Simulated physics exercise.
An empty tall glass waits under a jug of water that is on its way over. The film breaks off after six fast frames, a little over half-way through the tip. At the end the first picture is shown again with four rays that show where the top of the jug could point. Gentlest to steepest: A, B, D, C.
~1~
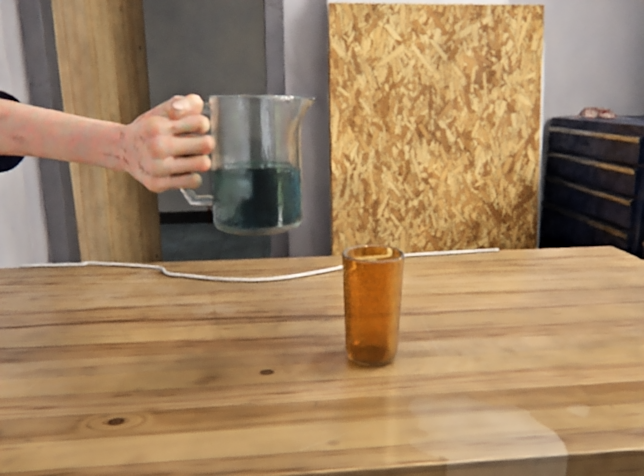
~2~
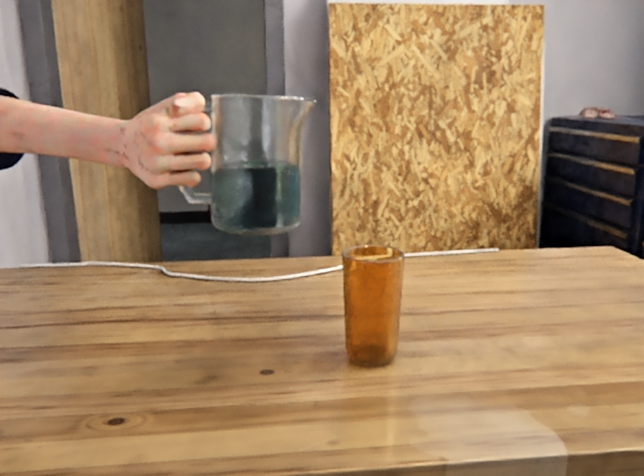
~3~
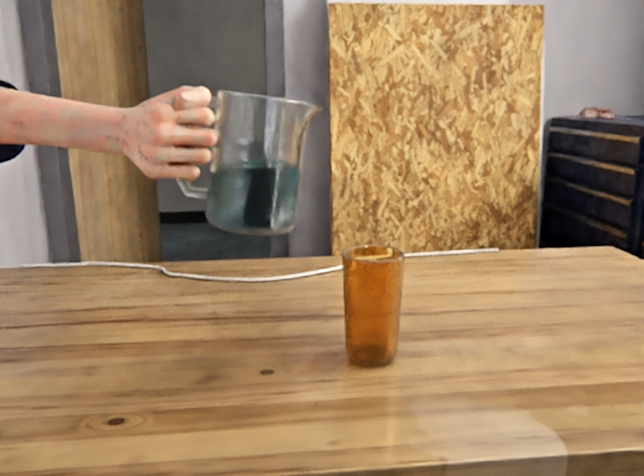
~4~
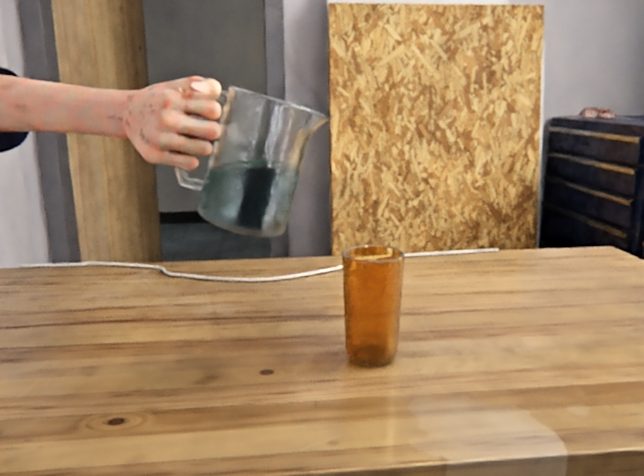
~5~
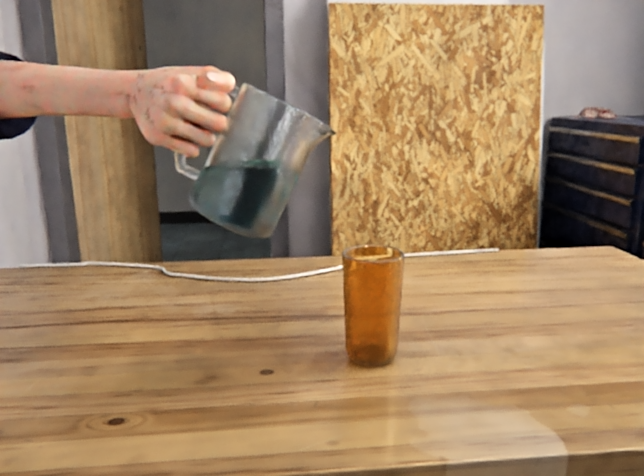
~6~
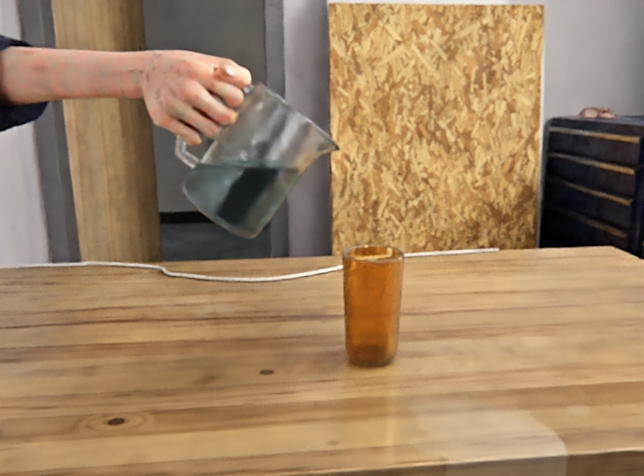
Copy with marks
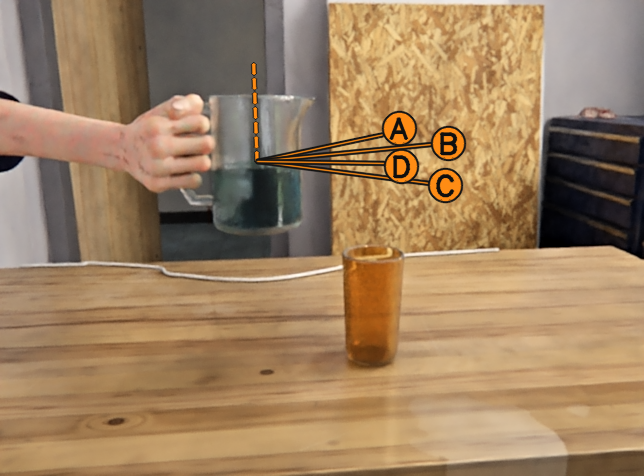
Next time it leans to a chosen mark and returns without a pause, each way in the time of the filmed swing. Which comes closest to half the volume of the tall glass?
Best: A.
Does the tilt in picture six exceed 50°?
No, it does not.
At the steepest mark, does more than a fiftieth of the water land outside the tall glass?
Yes.
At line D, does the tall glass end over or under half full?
Over.
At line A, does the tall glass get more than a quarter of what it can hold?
Yes.
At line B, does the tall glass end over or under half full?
Over half.
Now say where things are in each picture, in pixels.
Upright, lip at (314, 99); rim of the tall glass round (373, 253); nothing has left yet.
Upright, lip at (316, 101); nothing has left yet.
Tipped about 8°, lip at (322, 107); nothing has left yet.
Tipped about 16°, lip at (329, 118); nothing has left yet.
Tipped about 27°, lip at (335, 132); nothing has left yet.
Tipped about 38°, lip at (339, 148); nothing has left yet.
On the marked copy, A at (382, 134); B at (431, 144); C at (428, 183); D at (384, 163).
Choosing A, the tall glass ends with about 53 % of what it can hold.
Choosing B, the tall glass ends with about 70 % of what it can hold.
Choosing C, the tall glass ends with about 81 % of what it can hold; 17 % of the water is spilt.
Choosing D, the tall glass ends with about 86 % of what it can hold.
